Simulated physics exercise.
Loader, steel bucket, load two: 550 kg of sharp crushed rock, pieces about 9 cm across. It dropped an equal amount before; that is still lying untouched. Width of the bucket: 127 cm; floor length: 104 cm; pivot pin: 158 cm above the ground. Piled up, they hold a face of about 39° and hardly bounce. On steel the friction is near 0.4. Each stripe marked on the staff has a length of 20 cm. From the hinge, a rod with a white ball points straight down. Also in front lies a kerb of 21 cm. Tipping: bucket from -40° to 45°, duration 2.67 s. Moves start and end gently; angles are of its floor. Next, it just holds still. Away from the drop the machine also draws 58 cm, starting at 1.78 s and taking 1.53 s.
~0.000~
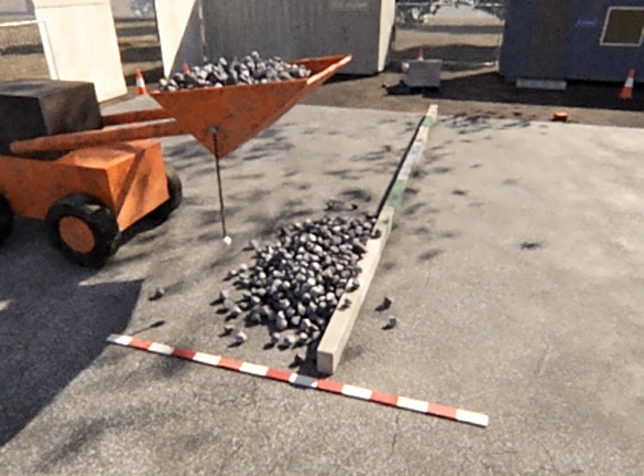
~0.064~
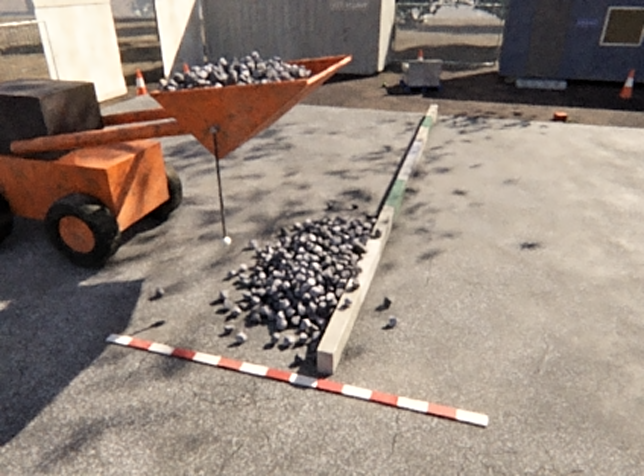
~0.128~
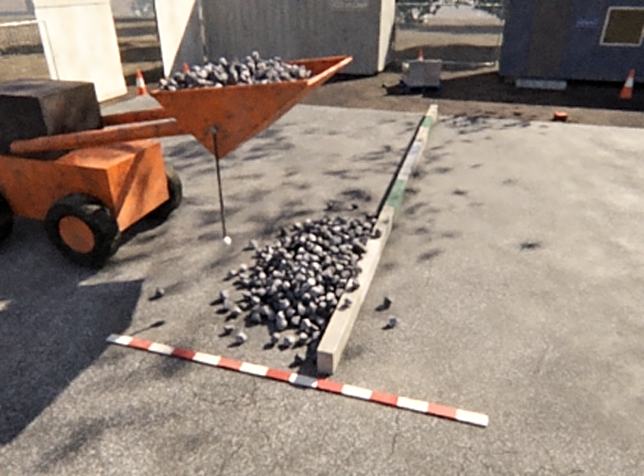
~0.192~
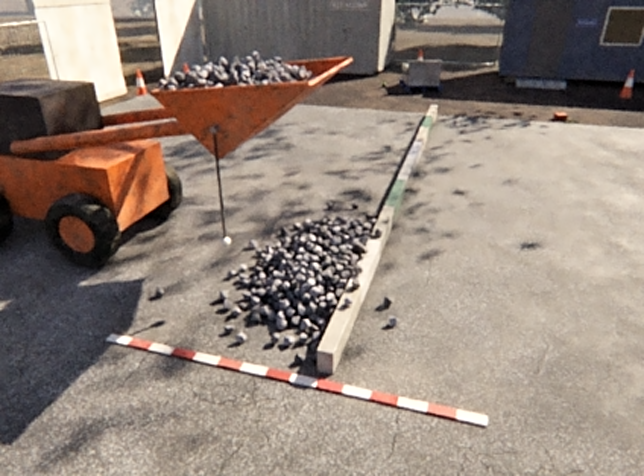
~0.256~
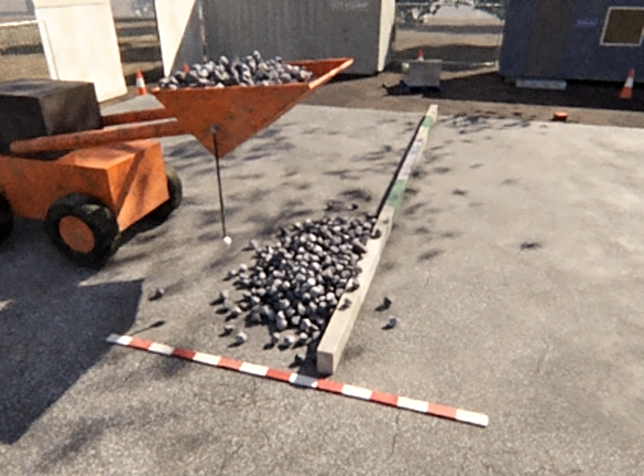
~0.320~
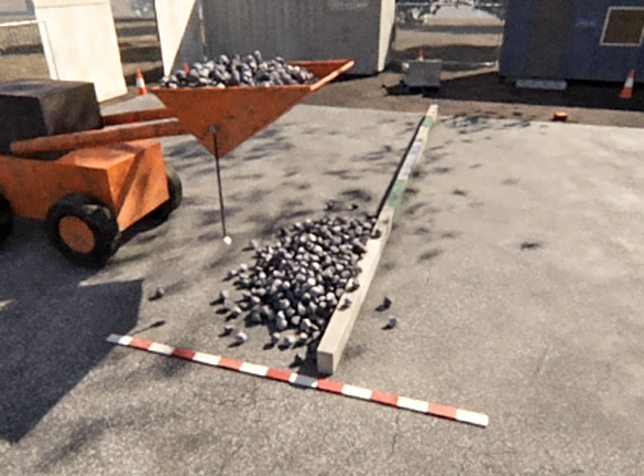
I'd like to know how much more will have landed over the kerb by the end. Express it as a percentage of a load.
Roughly 7 in every hundred.
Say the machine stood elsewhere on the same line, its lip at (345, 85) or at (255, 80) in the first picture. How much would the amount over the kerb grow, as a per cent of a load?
Some 30 percent first and 0 percent second.
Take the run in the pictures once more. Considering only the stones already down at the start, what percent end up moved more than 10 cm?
Around 5 in a hundred.
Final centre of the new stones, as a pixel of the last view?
Their middle is at about (320, 243).
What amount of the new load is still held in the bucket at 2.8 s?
Close to 0 per cent of the load.
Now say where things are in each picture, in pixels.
The bucket is at -40°, its lip at (309, 82); the top of the load is at (254, 64). The earlier load is highest near (312, 237), 32 cm above ground level, 100 % on this side of the kerb, in the first frame.
The bucket is at -40°, its lip at (309, 82); the top of the load is at (254, 64); the stones move at 0.0 m/s on average, in the second frame.
The bucket is at -39°, its lip at (309, 83); the top of the load is at (254, 64); the stones move at 0.0 m/s on average, in the third frame.
Lip at (310, 84), floor tilted -39°, highest stones at (255, 64); the stones move at 0.1 m/s on average, in the fourth frame.
Lip at (310, 86), floor tilted -38°, highest stones at (255, 64); the stones move at 0.1 m/s on average, in the fifth frame.
Lip at (311, 88), floor tilted -37°, highest stones at (249, 63); the stones move at 0.1 m/s on average, in the sixth frame.
After 2.0 s the floor is at 32°; in per cent of one load, 93 in the bucket, 107 on this side of the kerb; the foremost stones are at (369, 273).
After 2.8 s the floor is at 45°; in per cent of one load, 2 in the bucket, 192 on this side of the kerb, 6 over the kerb; the foremost stones are at (421, 295).
After 3.8 s the floor is at 45°; in per cent of one load, 0 in the bucket, 193 on this side of the kerb, 8 over the kerb; the foremost stones are at (453, 294).
After 6.6 s the floor is at 45°; in per cent of one load, 0 in the bucket, 193 on this side of the kerb, 8 over the kerb; the foremost stones are at (453, 294). Net gain over the kerb, 7.
